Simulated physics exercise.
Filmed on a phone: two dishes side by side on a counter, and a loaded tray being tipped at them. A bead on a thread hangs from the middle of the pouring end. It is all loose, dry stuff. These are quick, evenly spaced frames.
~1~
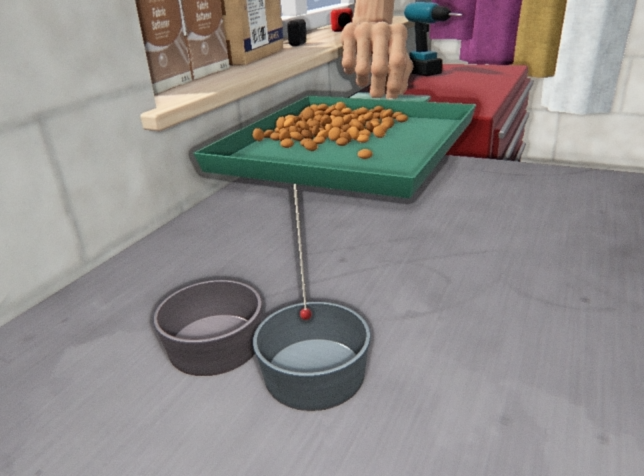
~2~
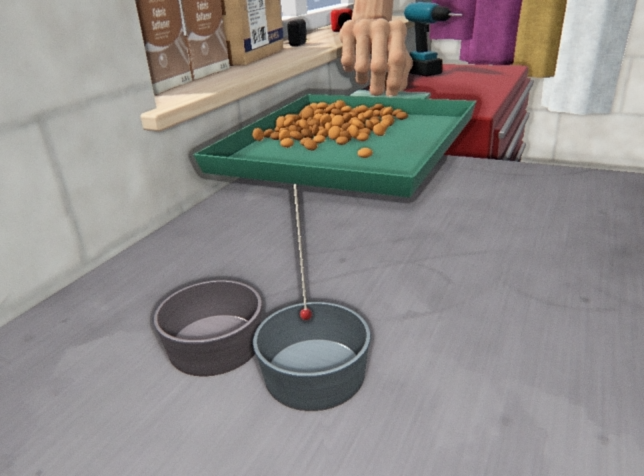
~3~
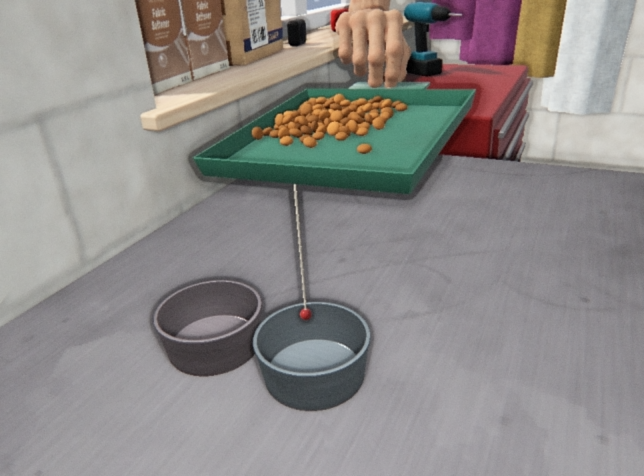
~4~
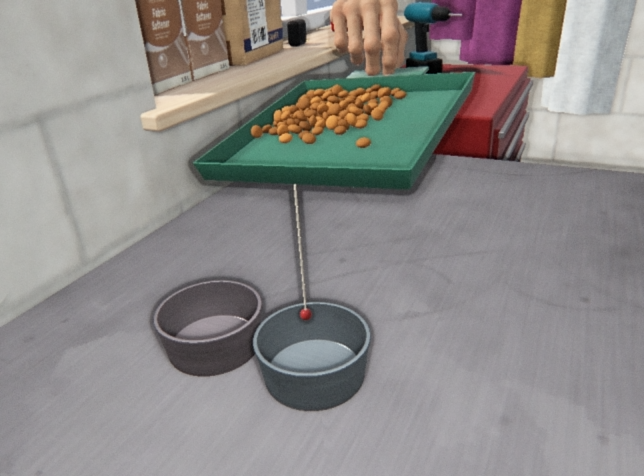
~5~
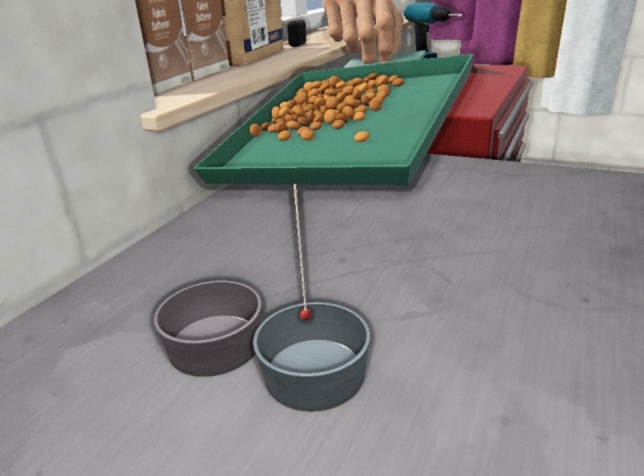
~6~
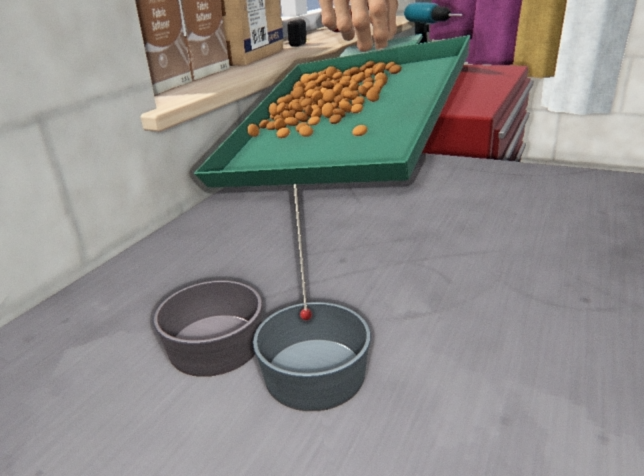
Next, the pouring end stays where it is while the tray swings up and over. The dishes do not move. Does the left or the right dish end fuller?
It favours the left dish.
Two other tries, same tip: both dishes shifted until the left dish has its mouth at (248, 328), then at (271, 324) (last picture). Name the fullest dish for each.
At the first place the left dish, at the second the left-hand dish.
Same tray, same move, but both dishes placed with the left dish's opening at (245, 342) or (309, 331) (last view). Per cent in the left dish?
The first gives 40 %, the second 0 %.
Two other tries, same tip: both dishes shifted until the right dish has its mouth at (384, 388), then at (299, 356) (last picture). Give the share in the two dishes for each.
The first gives 20 %, the second 70 %.
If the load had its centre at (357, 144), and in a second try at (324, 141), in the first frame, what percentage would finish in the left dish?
The first gives 80 %, the second 90 %.
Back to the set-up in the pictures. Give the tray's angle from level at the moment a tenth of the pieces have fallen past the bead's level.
At about 70°.
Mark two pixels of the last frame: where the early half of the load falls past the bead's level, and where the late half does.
At about (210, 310), then at (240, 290).
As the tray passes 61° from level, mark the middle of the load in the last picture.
Near (243, 156).
Just after the last frame, tray tipped steeply; almost all on the tray; about a tenth in the air.
A moment on, tray tipped right over; about a tenth on the tray; roughly two thirds in the left dish; about a tenth outside both; roughly a quarter in the air.
Further on, tray tipped past a quarter turn; the larger part in the left dish; about a tenth outside both.
When it is over, tray tipped past a quarter turn; not one in the right dish; the larger part in the left dish; about a tenth outside both.
